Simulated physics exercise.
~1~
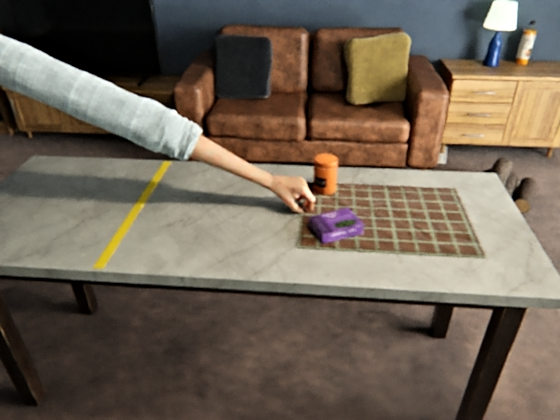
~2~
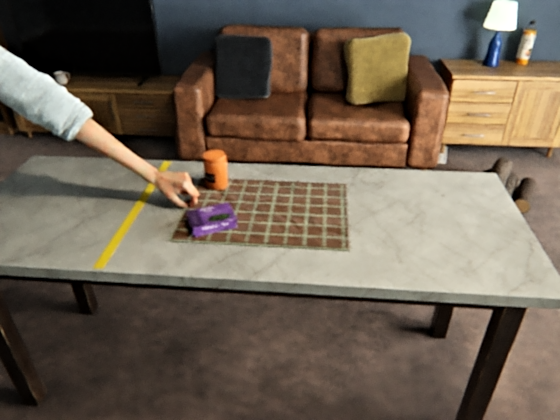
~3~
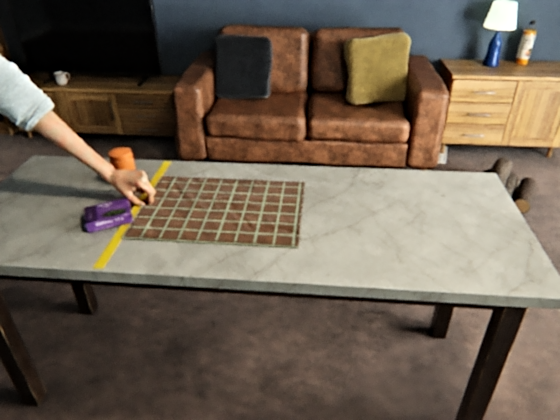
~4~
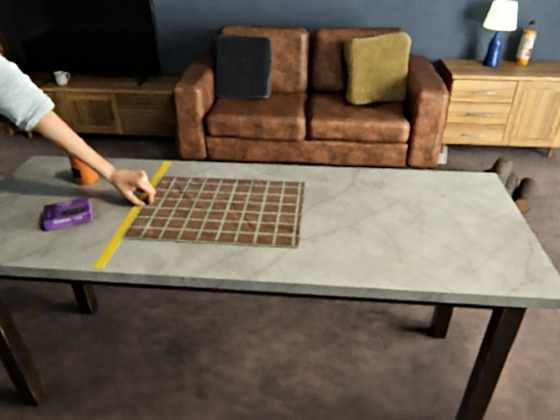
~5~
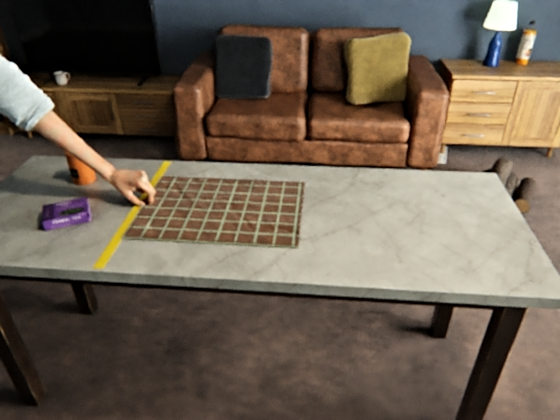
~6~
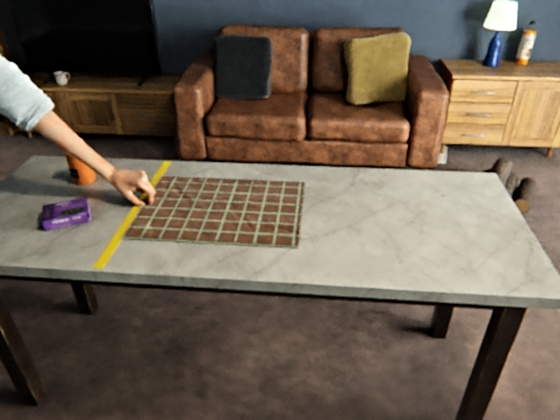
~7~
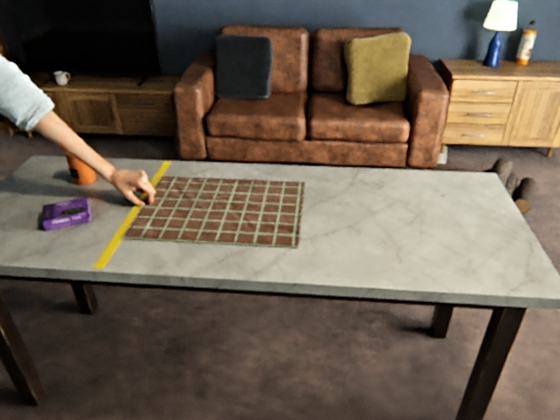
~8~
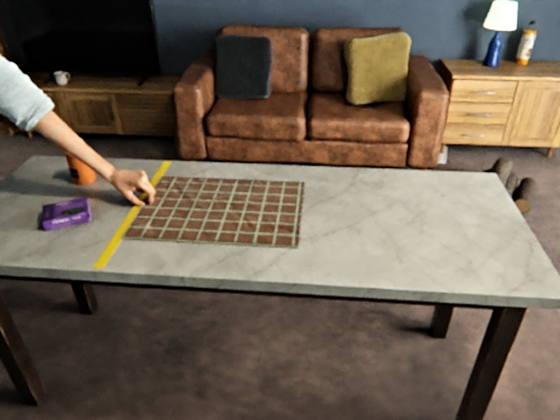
In this clip, a hand drags a brown checked cloth carrying a purple packet and an orange jar left across a table and stops at a yellow tape line, where both objects slide off the front and come to rest beyond the tape, the jar upright.
